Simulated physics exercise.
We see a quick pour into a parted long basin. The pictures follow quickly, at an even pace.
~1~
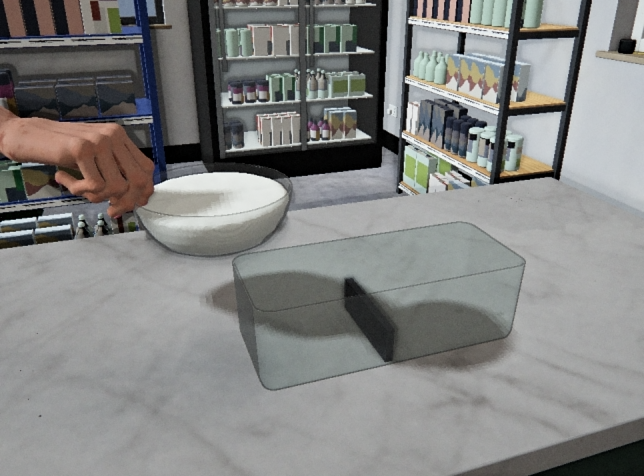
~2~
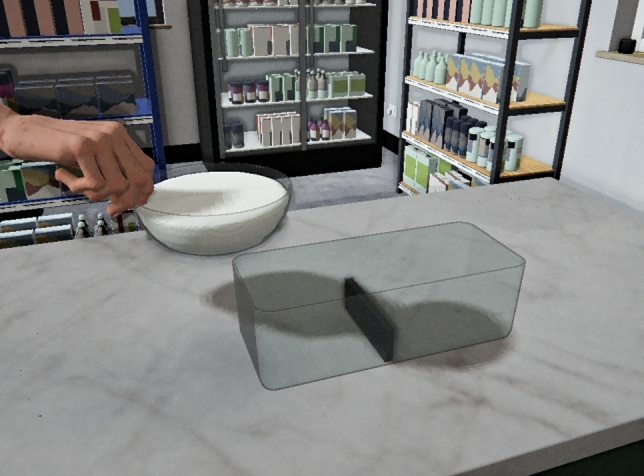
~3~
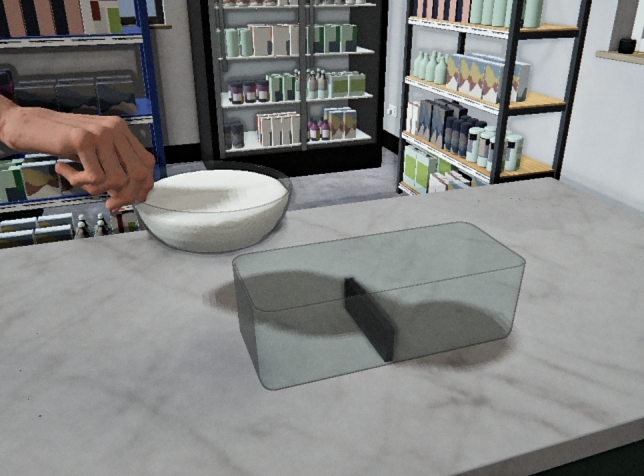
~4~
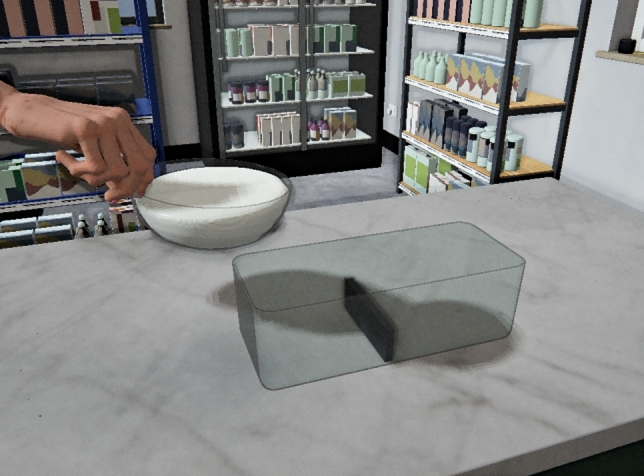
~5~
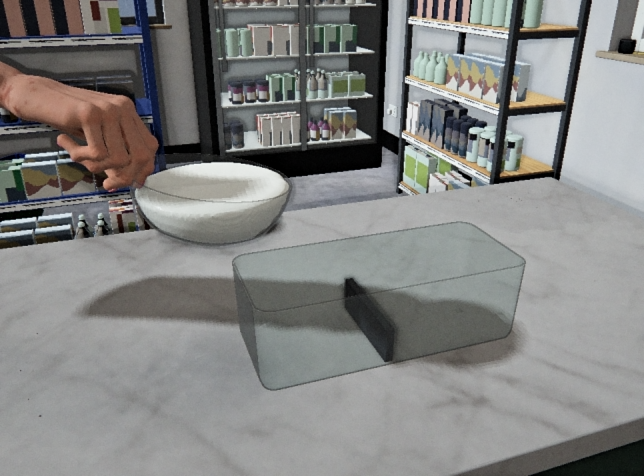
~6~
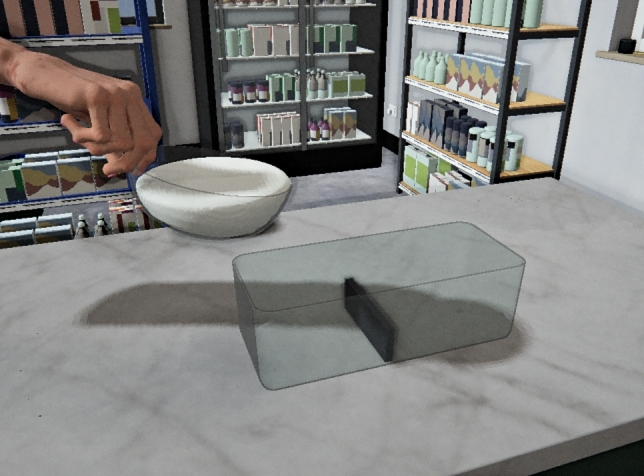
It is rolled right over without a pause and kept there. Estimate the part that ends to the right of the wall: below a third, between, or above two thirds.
It comes to between a third and two thirds.
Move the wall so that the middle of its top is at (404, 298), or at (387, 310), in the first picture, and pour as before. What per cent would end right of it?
The first gives 5 %, the second 30 %.
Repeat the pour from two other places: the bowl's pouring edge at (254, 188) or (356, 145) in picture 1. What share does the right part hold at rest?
Near 5 % and 95 %.
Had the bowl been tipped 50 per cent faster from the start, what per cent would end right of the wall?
Near 70 %.
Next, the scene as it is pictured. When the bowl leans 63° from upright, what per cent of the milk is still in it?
Close to 35 per cent.
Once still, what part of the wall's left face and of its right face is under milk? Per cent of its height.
Near 30 on the left, 40 on the right.
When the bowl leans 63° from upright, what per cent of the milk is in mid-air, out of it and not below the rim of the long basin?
It comes to 40 per cent or so.
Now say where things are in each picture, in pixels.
In the first frame, tilt 0°; pouring edge (288, 180); surface from (135, 204) to (284, 186); the long basin's rim runs from (243, 284) to (496, 242); the wall's top is at (368, 303).
In the second frame, tilt 1°; pouring edge (288, 180); surface from (135, 203) to (284, 185).
In the third frame, tilt 2°; pouring edge (288, 180); surface from (135, 201) to (285, 184).
In the fourth frame, tilt 5°; pouring edge (288, 180); surface from (134, 197) to (284, 181).
In the fifth frame, tilt 9°; pouring edge (288, 180); surface from (135, 191) to (285, 177).
In the sixth frame, tilt 14°; pouring edge (288, 181); surface from (135, 184) to (284, 174); 2 per cent is over the edge.
A moment on, the bowl is tipped part way and 33 per cent is still to pour, 19 is left of the wall and 7 right of it.
Next, the bowl is tipped on its side and 1 per cent is still to pour, 35 is left of the wall and 56 right of it.
Then the bowl is tipped right over and 0 per cent is still to pour, 42 is left of the wall and 57 right of it.
Later the bowl is tipped right over and 0 per cent is still to pour, 42 is left of the wall and 57 right of it.
Finally, 42 per cent lies left of the wall, 57 right of it and 1 outside.
